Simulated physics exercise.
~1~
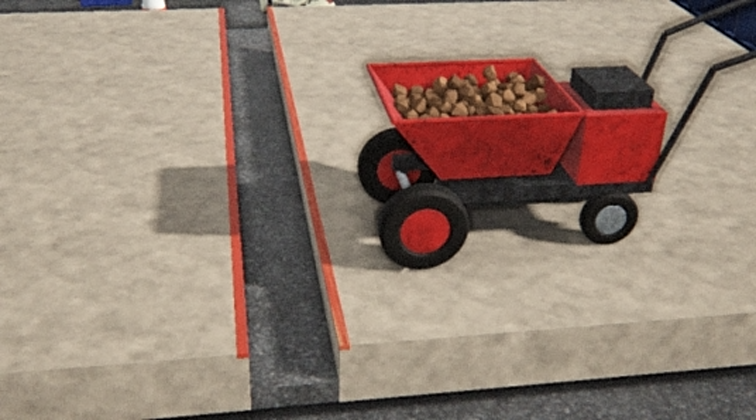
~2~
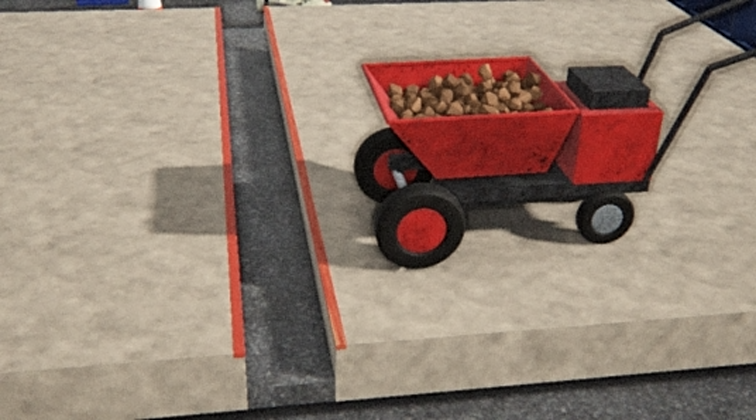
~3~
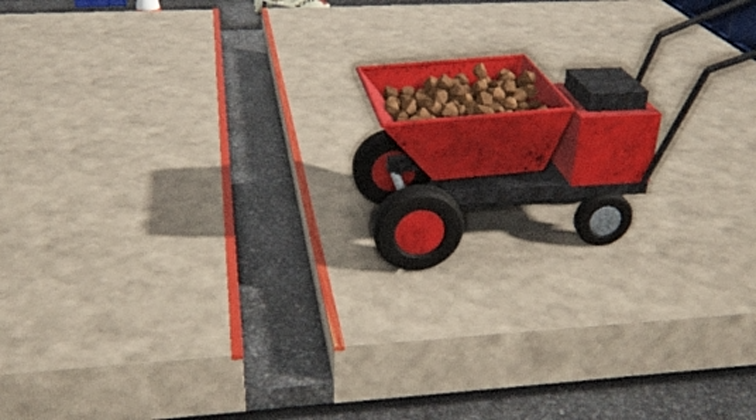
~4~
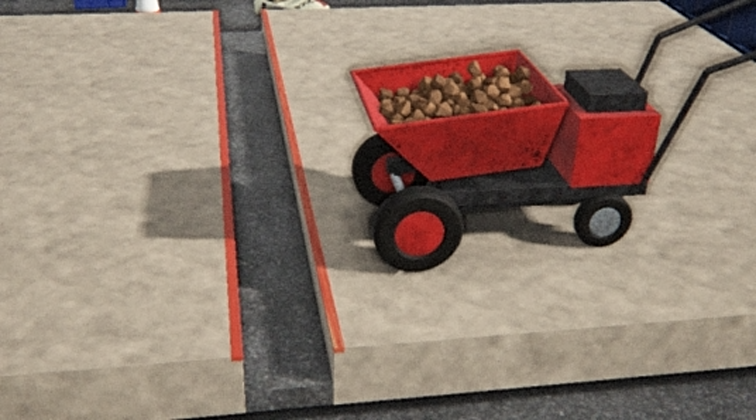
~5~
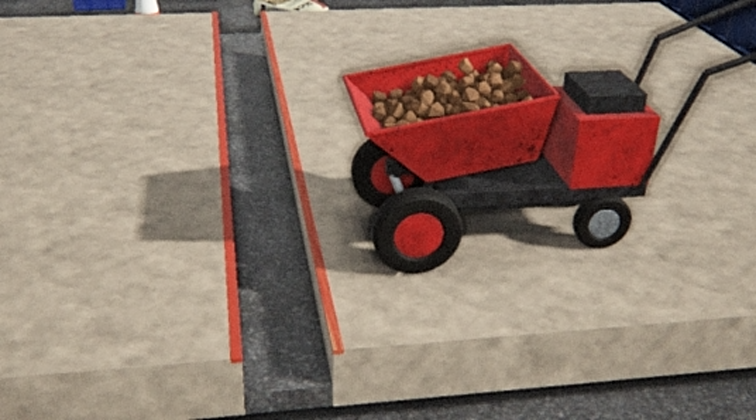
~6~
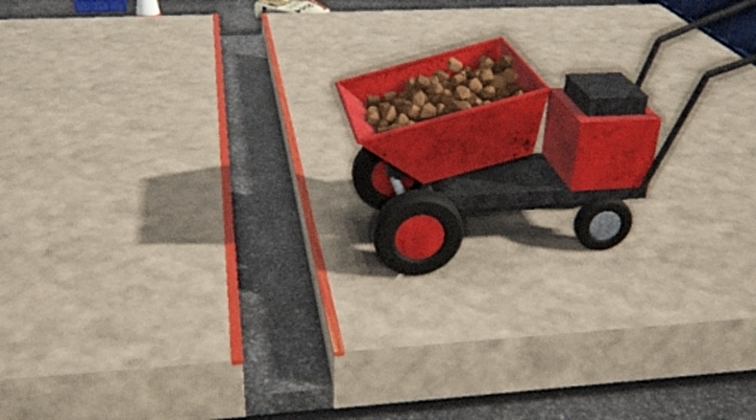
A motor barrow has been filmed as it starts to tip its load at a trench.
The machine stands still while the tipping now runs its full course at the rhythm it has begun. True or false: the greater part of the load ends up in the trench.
True.
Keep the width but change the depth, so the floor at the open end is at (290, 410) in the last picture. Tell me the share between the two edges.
I'd say roughly 80 in a hundred.
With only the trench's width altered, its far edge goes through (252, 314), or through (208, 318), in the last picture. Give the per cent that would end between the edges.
50 %, then 90 %.
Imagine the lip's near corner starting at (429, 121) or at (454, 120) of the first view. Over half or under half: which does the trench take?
Position 1 exceeds half; position 2 exceeds half.
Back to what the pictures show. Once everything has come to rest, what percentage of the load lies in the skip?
Estimate: Near 0 %.
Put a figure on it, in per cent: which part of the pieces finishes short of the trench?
Result: Close to 0 %.
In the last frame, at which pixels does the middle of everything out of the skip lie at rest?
Around (256, 262), give or take.
Just after the last frame, skip tipped steeply; every one in the skip.
A moment on, skip tipped right over; the larger part in the skip; roughly a quarter in or heaped over the trench; just a few beyond it; about a tenth falling.
Further on, skip tipped right over; about a tenth in the skip; roughly two thirds in or heaped over the trench; roughly a quarter beyond it.
When it is over, skip tipped right over; the larger part in or heaped over the trench; roughly a quarter beyond it.
